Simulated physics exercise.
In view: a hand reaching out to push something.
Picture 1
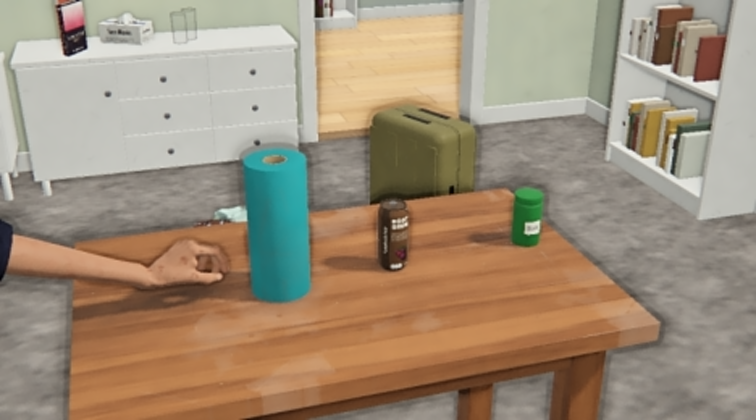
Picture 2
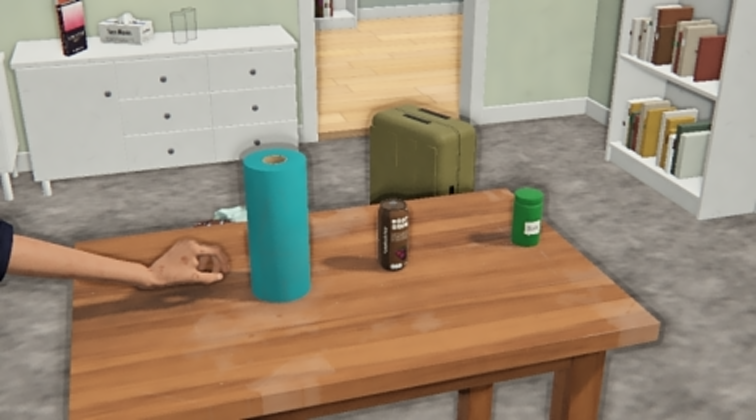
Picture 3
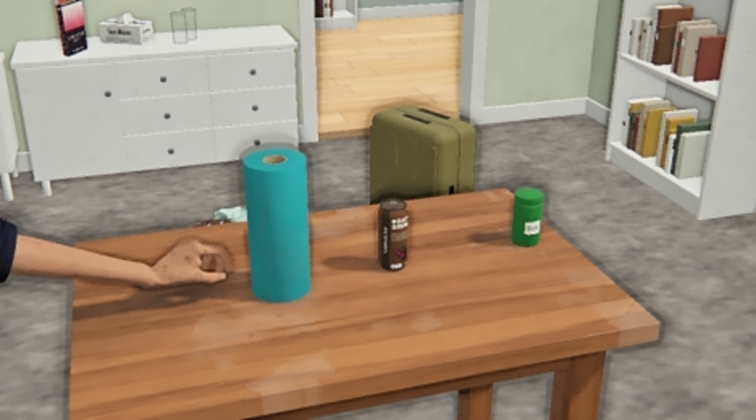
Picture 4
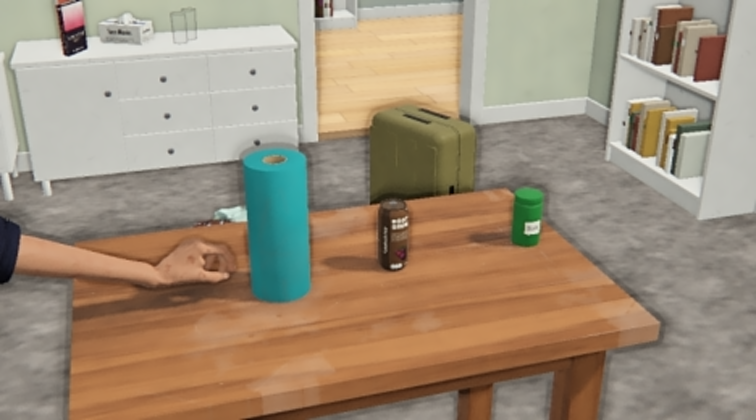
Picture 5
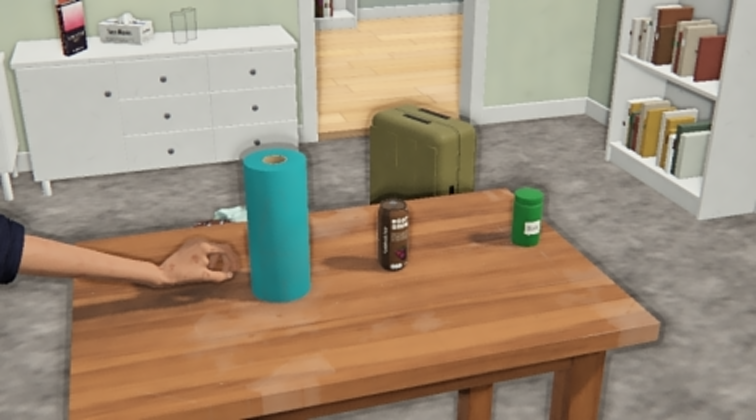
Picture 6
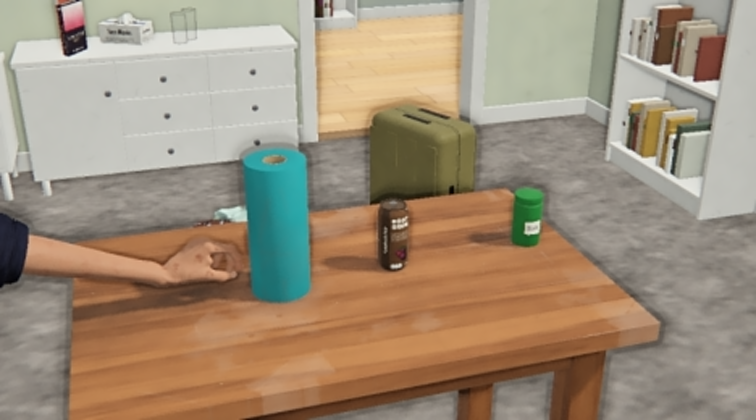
In the video, a hand at the left of a wooden table moves slightly right toward a turquoise roll, its fingers curling a little, while the roll, a dark can and a green container stay still.
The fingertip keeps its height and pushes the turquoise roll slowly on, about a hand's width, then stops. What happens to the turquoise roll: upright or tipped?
The turquoise roll keeps standing.
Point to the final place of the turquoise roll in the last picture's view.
Near (340, 218).
Then, 0.50 s past the last view, things are still on the move.
Then, 1.00 s past the last view, turquoise roll displaced a little near (305, 222).
Then, 1.40 s past the last view, turquoise roll displaced about its own width near (319, 221).
Then, 1.90 s past the last view, turquoise roll displaced about its own width near (337, 218).
Finally, moved from the start, turquoise roll. Final places as the last picture's camera would see them, turquoise roll near (340, 218).
